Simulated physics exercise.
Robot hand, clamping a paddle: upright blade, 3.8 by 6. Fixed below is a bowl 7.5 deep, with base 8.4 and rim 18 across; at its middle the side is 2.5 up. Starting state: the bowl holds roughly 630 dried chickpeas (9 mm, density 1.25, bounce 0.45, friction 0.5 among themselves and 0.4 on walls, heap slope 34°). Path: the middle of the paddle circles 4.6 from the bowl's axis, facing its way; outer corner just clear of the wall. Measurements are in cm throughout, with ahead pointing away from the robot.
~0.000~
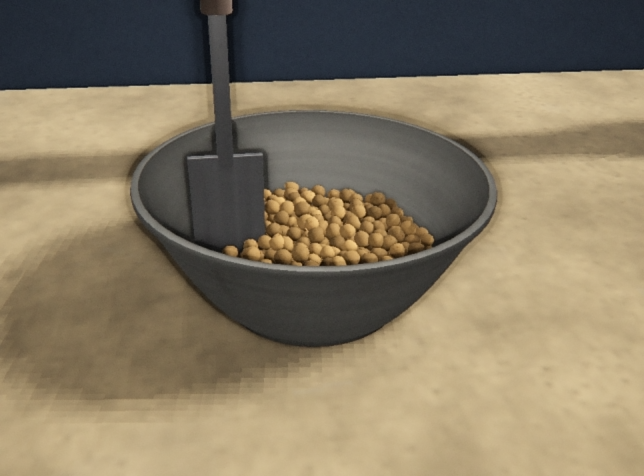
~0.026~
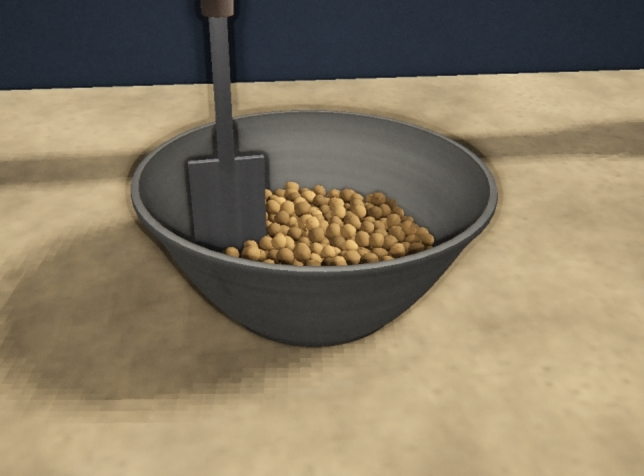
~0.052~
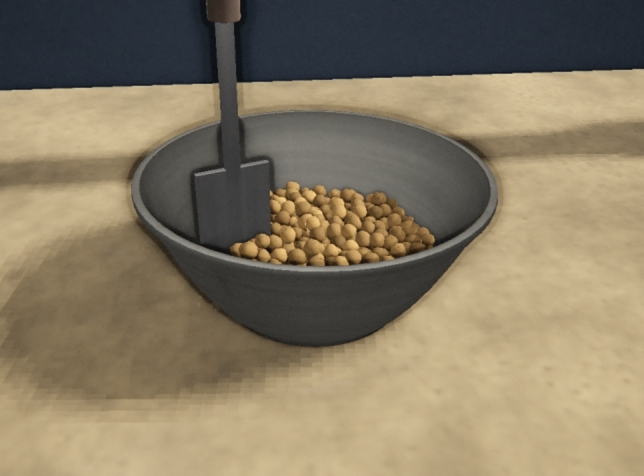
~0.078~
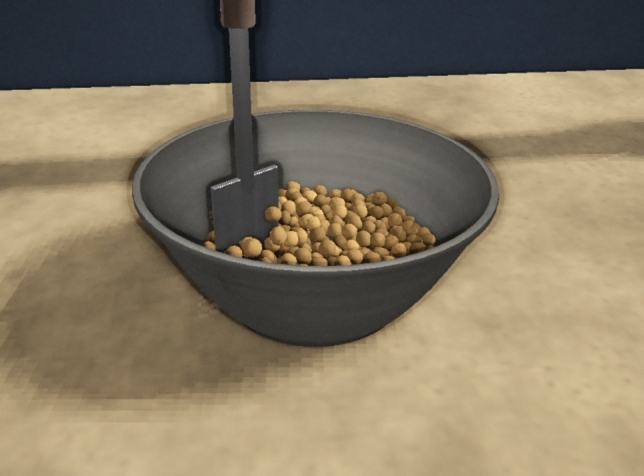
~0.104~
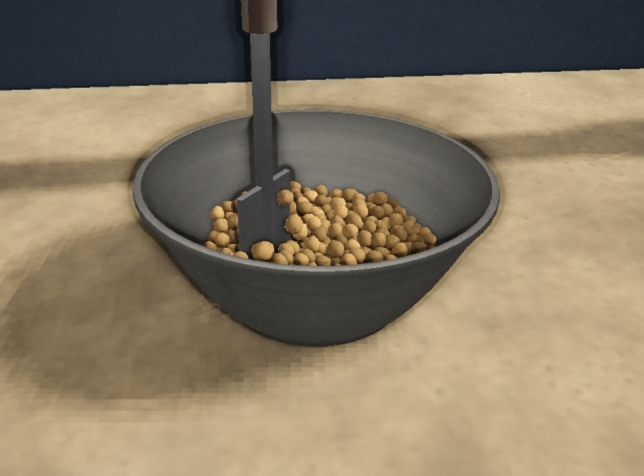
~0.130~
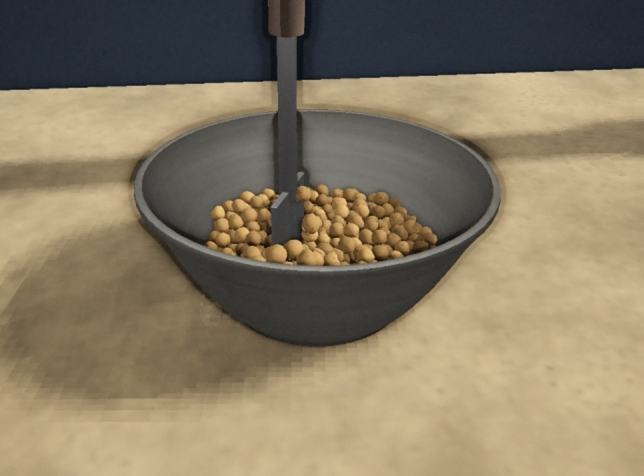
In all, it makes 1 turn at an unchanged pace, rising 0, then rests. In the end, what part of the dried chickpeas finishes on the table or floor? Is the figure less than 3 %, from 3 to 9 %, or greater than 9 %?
The figure is less than 3 %.
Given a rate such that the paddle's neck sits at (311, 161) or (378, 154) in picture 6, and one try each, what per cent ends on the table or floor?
Near 5 in a hundred for the first and near 15 in a hundred for the second.
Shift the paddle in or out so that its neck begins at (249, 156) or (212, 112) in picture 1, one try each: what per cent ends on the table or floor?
I'd guess some 0 and 0 percent.
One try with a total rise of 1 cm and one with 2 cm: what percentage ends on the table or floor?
Some 0 and 0 per cent.
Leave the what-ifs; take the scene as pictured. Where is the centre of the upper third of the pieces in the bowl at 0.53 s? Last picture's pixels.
Estimated centre: (253, 190).
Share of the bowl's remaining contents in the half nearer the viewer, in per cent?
I'd put it near 65 per cent.
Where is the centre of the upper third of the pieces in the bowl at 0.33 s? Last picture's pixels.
Near (385, 209).
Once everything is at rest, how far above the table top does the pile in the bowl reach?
Around 7.0 cm above the table.
After 0.33 s, 177° round, highest piece 8 above the table; 627 in the bowl.
After 0.53 s, 291° round, highest piece 9 above the table; 623 in the bowl, 2 on the table or floor, 2 in flight or on the tool.
After 0.82 s, 0° round, highest piece 7 above the table; 619 in the bowl, 8 on the table or floor.
After 1.52 s, 0° round, highest piece 6 above the table; 619 in the bowl, 8 on the table or floor.
In the end, 619 in the bowl, 8 on the table or floor. That is 1 % on the table or floor.
